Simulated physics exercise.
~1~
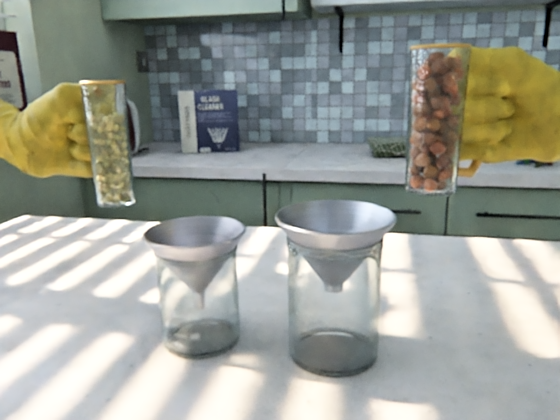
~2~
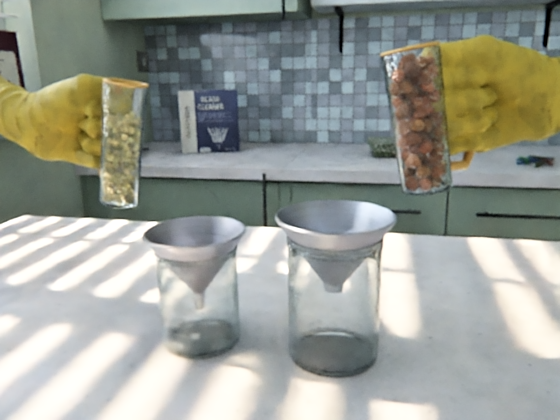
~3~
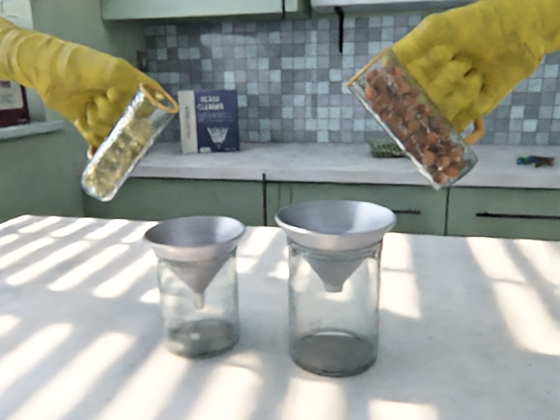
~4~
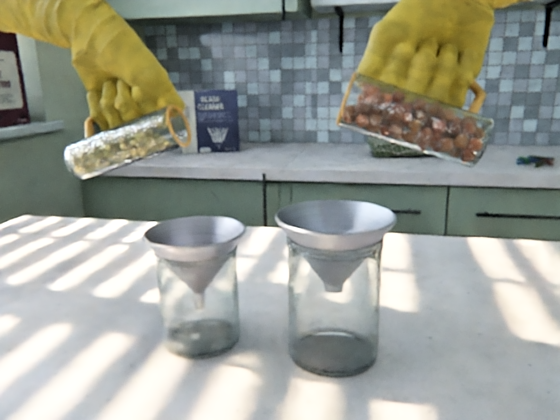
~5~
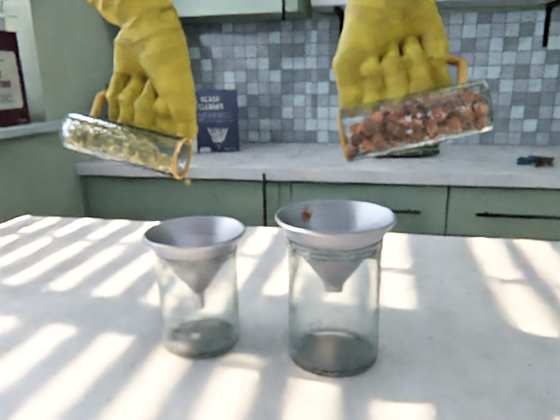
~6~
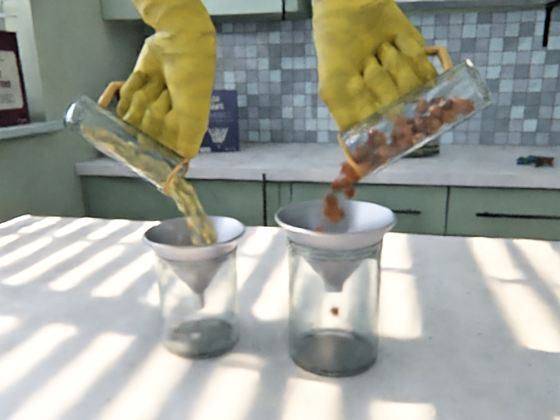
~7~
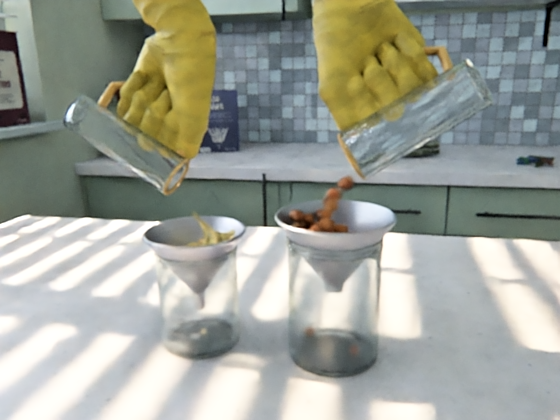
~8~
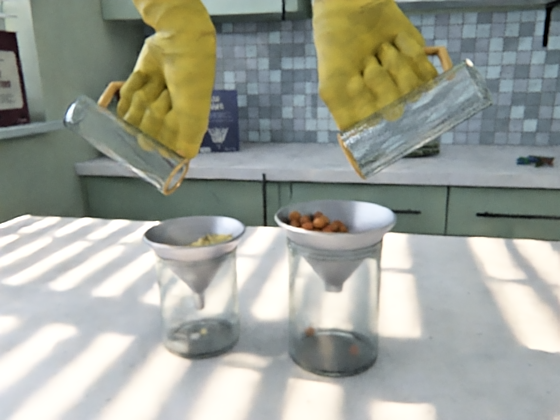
In a kitchen with a tiled wall, two yellow-gloved hands tip clear cups over metal funnels set in glass jars, pouring pale yellowish pieces on the left and reddish-brown ones on the right, until both cups are empty and most pieces sit stuck in the funnels.
